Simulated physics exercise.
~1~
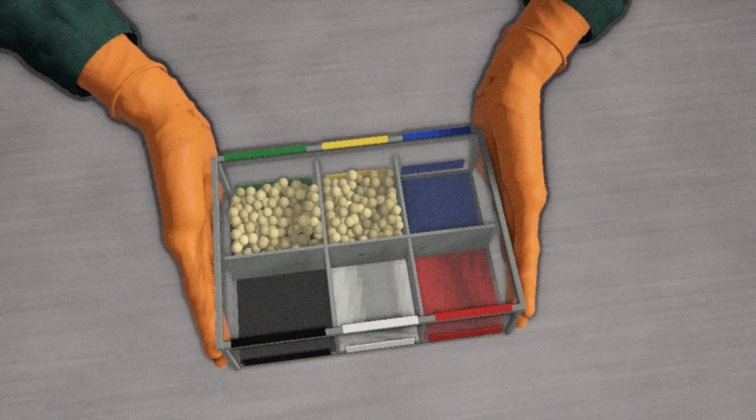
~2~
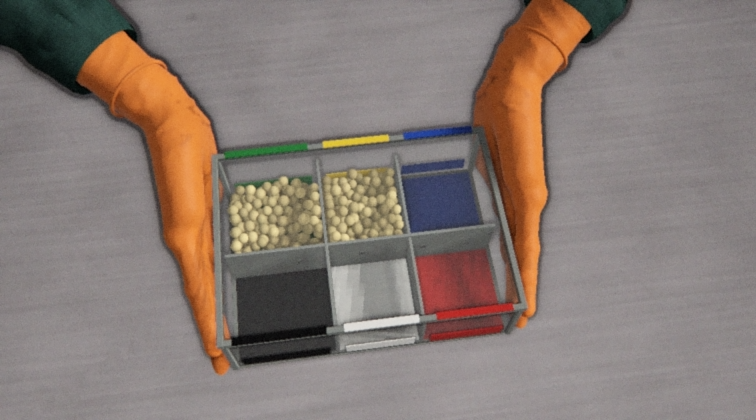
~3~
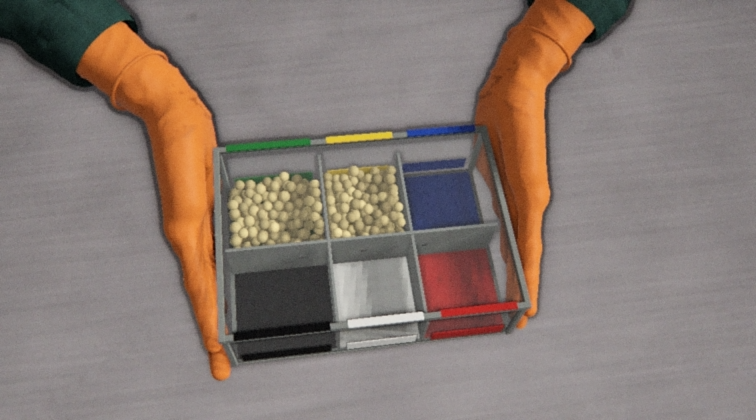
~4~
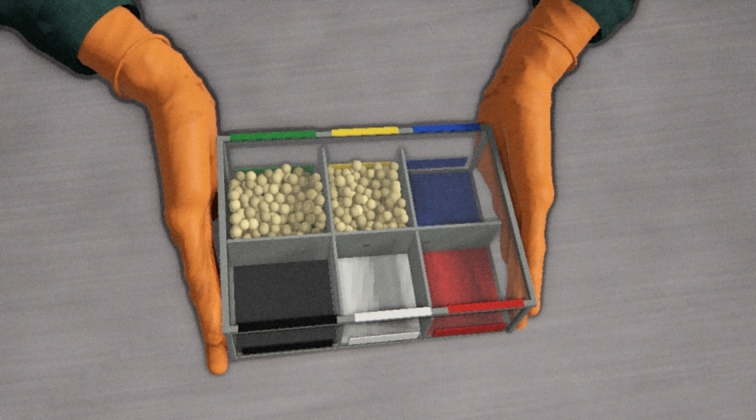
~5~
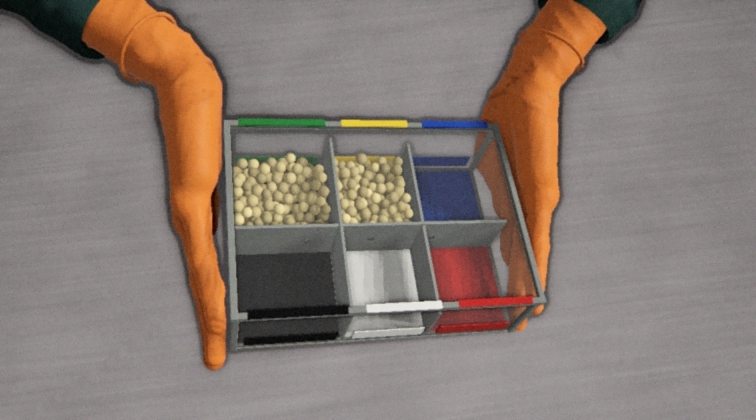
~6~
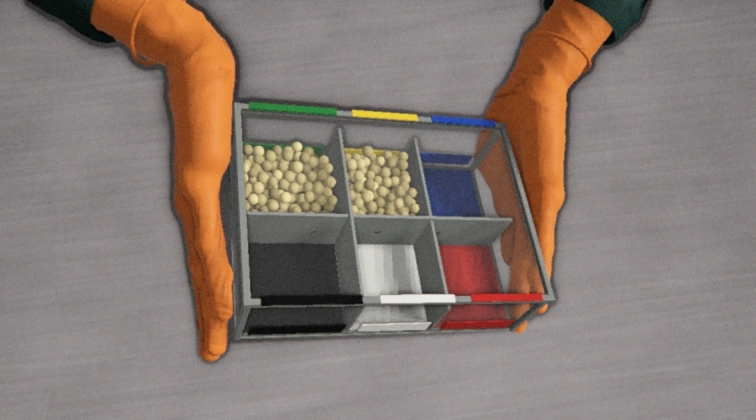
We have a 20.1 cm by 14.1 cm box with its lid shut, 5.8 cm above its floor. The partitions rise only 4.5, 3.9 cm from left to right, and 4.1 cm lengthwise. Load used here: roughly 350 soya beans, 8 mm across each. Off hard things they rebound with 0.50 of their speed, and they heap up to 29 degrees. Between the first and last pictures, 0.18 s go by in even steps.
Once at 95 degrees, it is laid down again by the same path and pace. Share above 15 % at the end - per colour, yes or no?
Red compartment no, blue compartment yes, green compartment yes, yellow compartment yes, white compartment no, black compartment no.
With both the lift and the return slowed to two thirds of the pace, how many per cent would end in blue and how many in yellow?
That way blue would end with 35 per cent and yellow with 20 per cent.
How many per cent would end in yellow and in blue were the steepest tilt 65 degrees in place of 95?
Yellow 45 %, blue 10 %.
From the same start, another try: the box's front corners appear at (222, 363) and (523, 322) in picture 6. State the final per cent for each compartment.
In per cent, the final split is red 0, blue 0, green 35, yellow 35, white 10, black 20.
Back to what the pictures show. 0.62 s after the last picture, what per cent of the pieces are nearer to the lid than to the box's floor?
Roughly 60 percent of the pieces.
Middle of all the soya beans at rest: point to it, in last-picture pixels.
(367, 214) or so.
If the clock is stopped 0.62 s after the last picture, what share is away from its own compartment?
15 %.
Then, 0.62 s after the last picture, tilt 95 degrees; blue 10 %, green 45 %, yellow 40 %.
Then, 1.03 s after the last picture, tilt 41 degrees; red 5 %, blue 30 %, green 45 %, yellow 20 %.
Then, 1.52 s after the last picture, tilt 0 degrees; red 5 %, blue 30 %, green 45 %, yellow 20 %.
In the end, red 5 %, blue 30 %, green 45 %, yellow 20 %, white 0 %, black 0 %.
